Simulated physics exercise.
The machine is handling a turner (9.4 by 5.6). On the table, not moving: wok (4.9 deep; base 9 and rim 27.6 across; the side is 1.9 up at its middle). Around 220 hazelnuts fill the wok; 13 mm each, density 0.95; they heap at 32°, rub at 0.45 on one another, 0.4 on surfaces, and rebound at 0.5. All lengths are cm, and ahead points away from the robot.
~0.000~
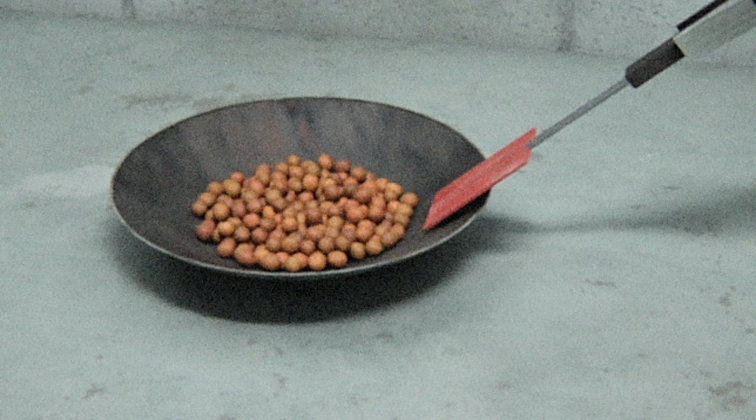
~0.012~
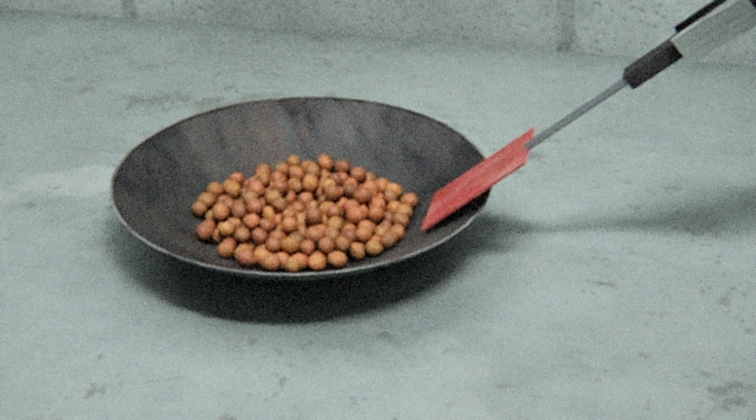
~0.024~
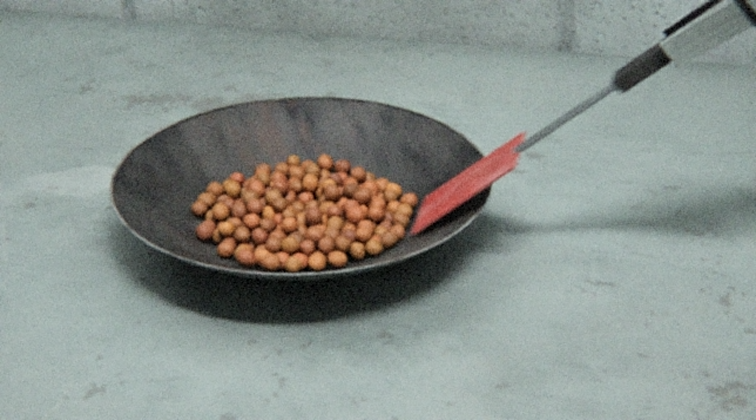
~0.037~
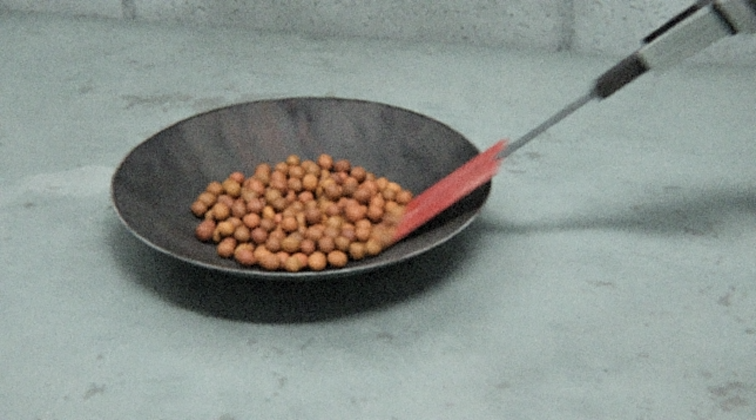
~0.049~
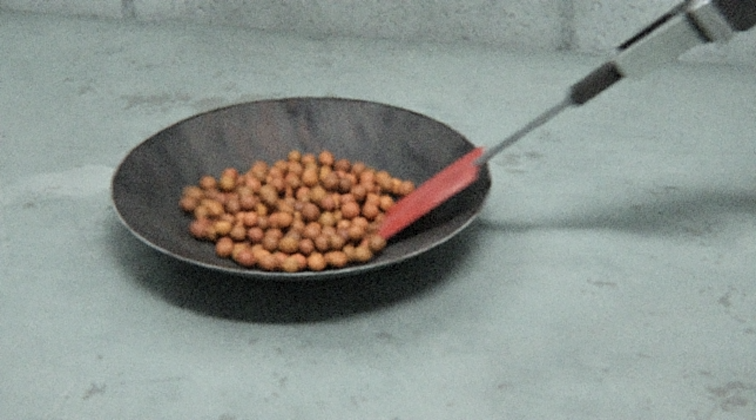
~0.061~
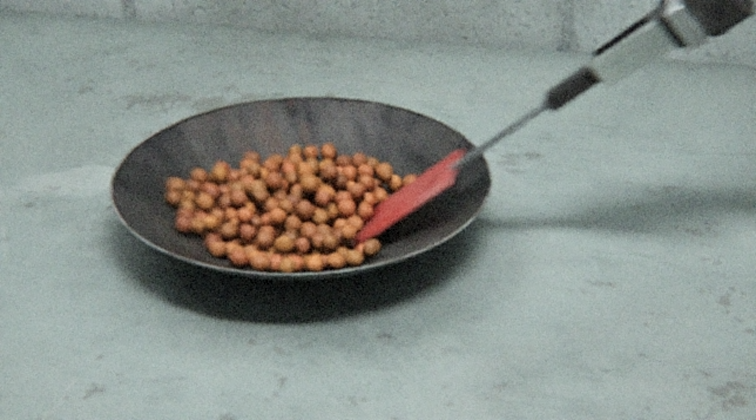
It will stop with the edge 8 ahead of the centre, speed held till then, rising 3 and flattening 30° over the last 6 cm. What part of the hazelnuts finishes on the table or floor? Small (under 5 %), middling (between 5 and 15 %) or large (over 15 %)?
On the table or floor the share is large, over 15 %.
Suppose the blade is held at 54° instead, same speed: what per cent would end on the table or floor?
It would be near 25 per cent.
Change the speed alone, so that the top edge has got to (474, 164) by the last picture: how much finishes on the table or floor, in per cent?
Some 20 per cent.
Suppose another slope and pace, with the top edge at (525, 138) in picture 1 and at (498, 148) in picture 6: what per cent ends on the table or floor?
About 0 per cent.
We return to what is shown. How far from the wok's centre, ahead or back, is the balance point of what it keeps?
Some 3.0 cm ahead.
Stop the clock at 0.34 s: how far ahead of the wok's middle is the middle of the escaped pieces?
Roughly 22 cm.
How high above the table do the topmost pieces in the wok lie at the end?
Roughly 4.5 cm.
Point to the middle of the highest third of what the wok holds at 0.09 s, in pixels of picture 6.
Near (259, 186).
By 0.09 s, sloping 41°, highest piece 5 above the table; 215 in the wok.
By 0.12 s, sloping 33°, highest piece 6 above the table; 214 in the wok, 1 on the blade or in flight.
By 0.34 s, sloping 11°, highest piece 16 above the table; 153 in the wok, 48 on the table or floor, 14 on the blade or in flight.
By 1.39 s, sloping 11°, highest piece 4 above the table; 152 in the wok, 63 on the table or floor.
Final count, 152 in the wok, 63 on the table or floor. That is 29 % on the table or floor.
